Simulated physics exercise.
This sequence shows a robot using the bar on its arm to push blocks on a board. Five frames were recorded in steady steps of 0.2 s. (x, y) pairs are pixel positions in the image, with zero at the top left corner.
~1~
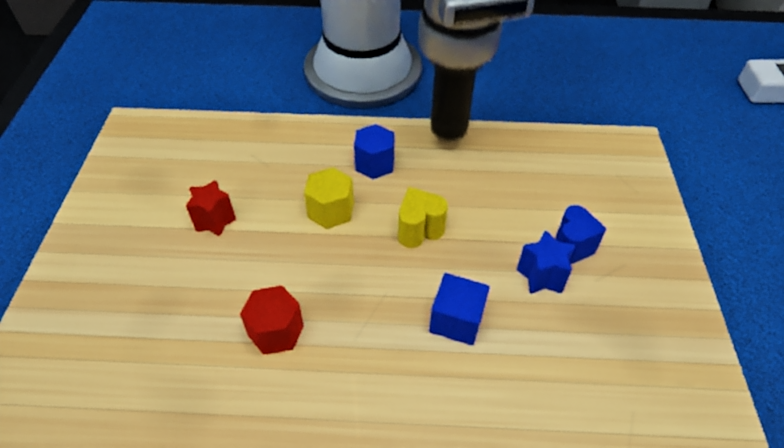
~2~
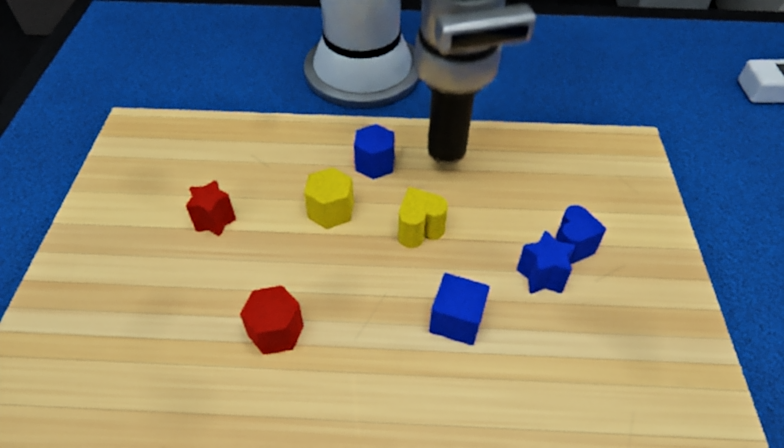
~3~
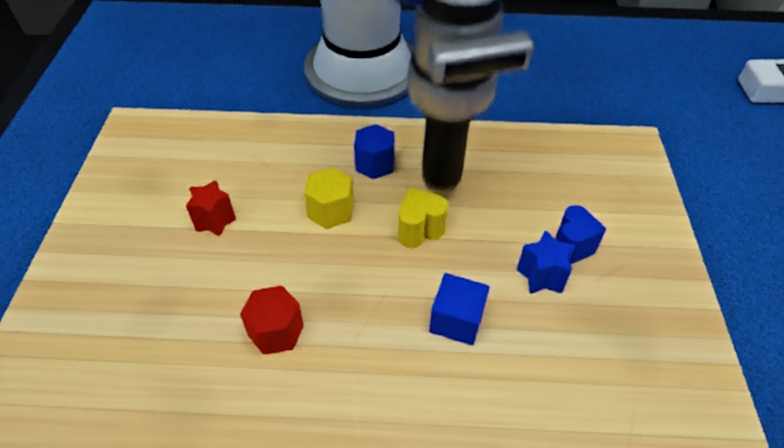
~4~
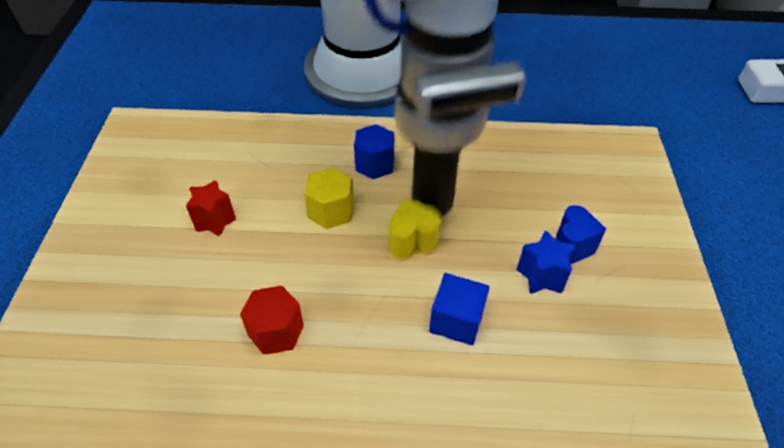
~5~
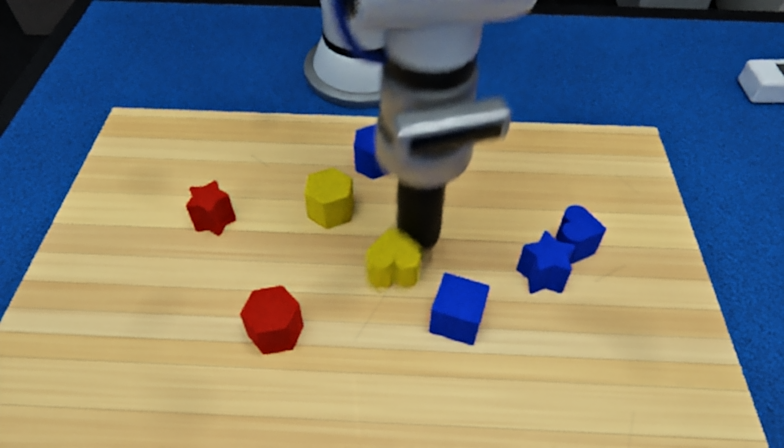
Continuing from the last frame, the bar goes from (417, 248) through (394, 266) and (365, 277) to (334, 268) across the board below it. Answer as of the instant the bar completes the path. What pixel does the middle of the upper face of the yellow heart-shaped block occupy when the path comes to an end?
Pixel (350, 289).
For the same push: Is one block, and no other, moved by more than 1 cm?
My answer is yes.
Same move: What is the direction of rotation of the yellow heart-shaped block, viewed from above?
Viewed from above, counterclockwise.
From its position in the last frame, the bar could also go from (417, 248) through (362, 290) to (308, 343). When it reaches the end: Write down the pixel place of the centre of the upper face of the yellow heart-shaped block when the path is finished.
My best guess is (292, 366).
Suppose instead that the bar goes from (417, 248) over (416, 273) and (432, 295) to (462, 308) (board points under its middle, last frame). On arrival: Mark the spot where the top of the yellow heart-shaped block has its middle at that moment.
I'd say the yellow heart-shaped block ends with its top centre at (381, 274).
The first path, step by step. Halfway along, bar (381, 261); yellow heart-shaped block (359, 283), turned 20° anticlockwise.
At the end, bar (332, 255); yellow hexagonal block still; yellow heart-shaped block (350, 289), turned 35° anticlockwise.
